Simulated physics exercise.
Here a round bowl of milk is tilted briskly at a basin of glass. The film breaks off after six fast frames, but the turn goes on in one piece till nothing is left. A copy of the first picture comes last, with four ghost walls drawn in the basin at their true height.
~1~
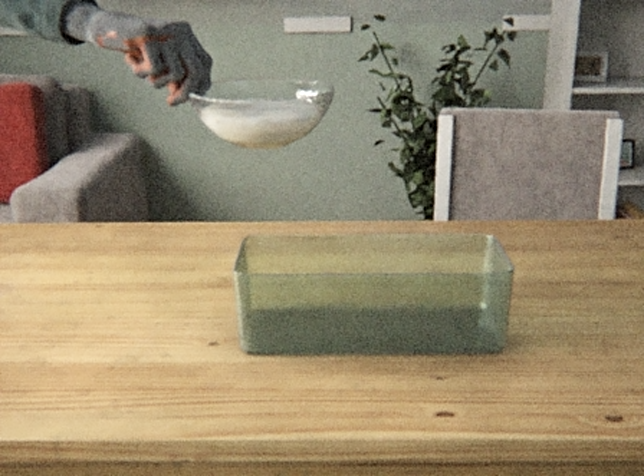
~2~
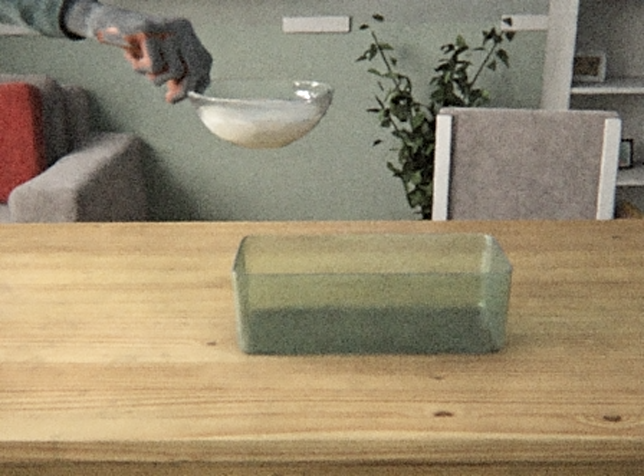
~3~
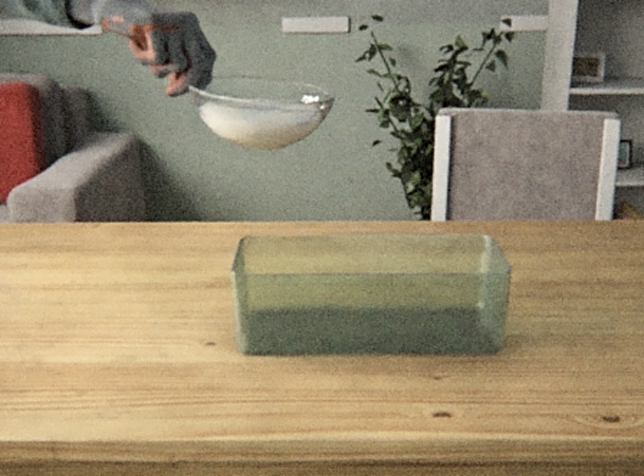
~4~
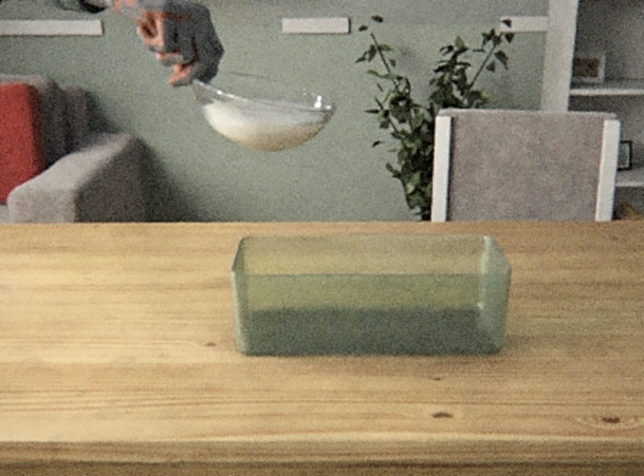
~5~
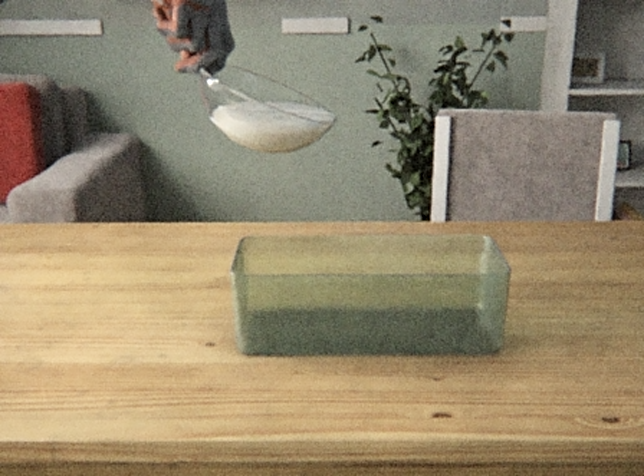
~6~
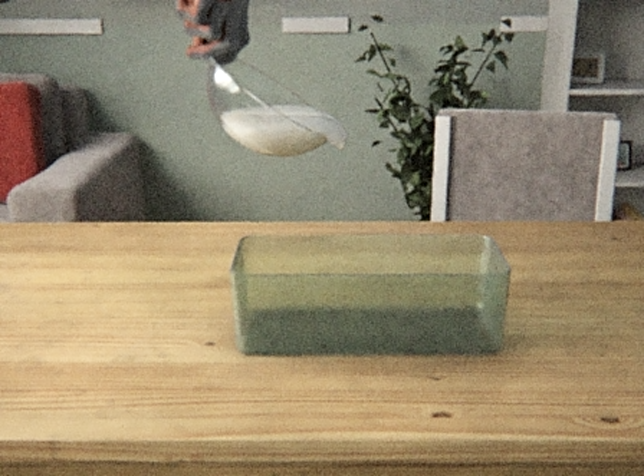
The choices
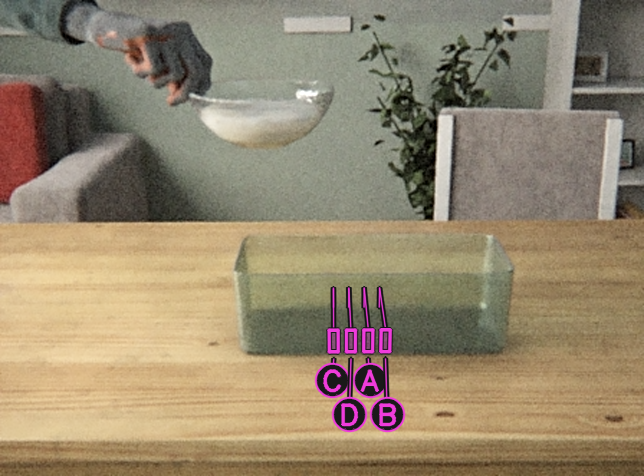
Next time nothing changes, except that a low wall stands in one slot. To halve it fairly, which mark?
Choose B.
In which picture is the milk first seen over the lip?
In picture 6.
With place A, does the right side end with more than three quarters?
No.
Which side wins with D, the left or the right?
More ends on the right.
On the marked copy, A at (368, 358); B at (385, 358); C at (333, 358); D at (351, 358).
With A, about 33 % ends left of the wall and 66 % right of it.
With B, about 52 % ends left of the wall and 46 % right of it.
With C, about 14 % ends left of the wall and 85 % right of it.
With D, about 22 % ends left of the wall and 78 % right of it.
